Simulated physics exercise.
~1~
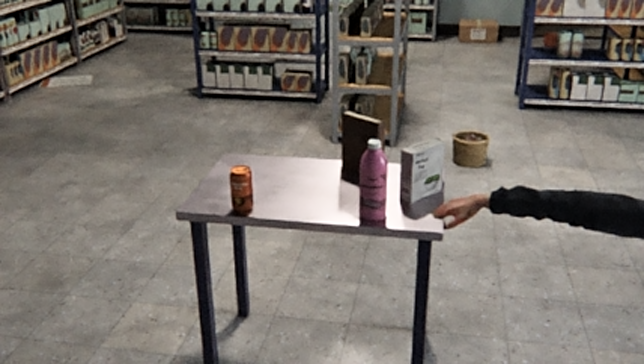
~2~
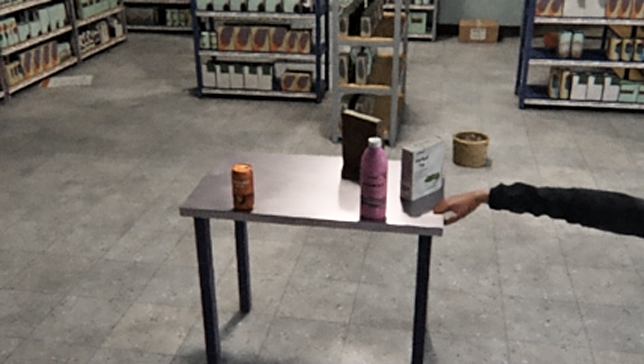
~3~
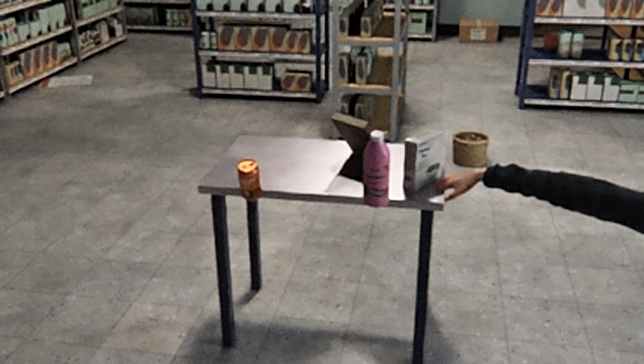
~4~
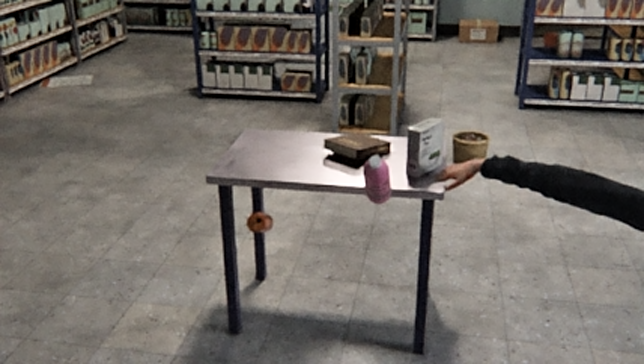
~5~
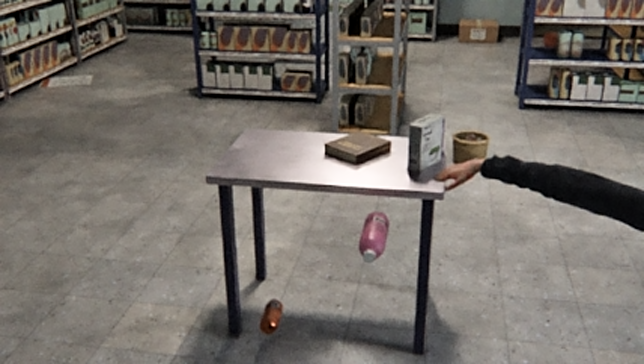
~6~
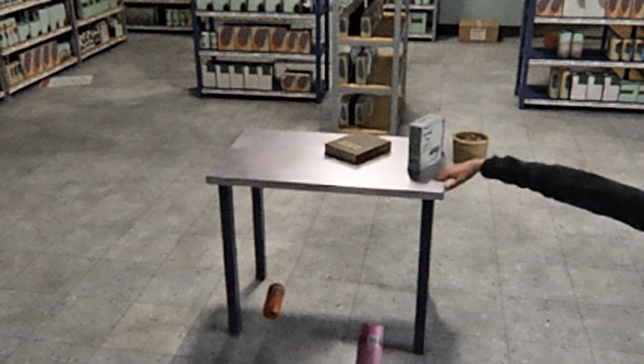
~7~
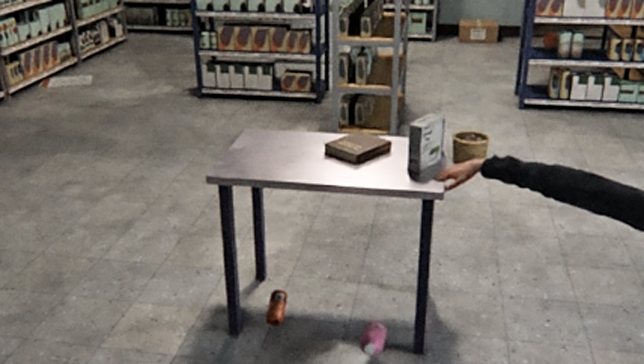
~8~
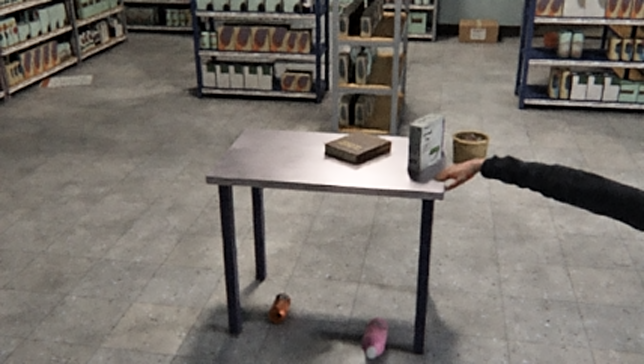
At first, an orange can, a pink bottle, a dark brown book and a white packet stand on a light table in an aisle between shelves, with a hand at its right edge. The hand moves with the table as it slides away from the viewer and slightly right. The book tips over and lands flat on the top, while the can and then the bottle drop off the near edge. Both hit the floor and settle on their sides. The table stops, with the book lying flat and the white packet still upright beside the hand.
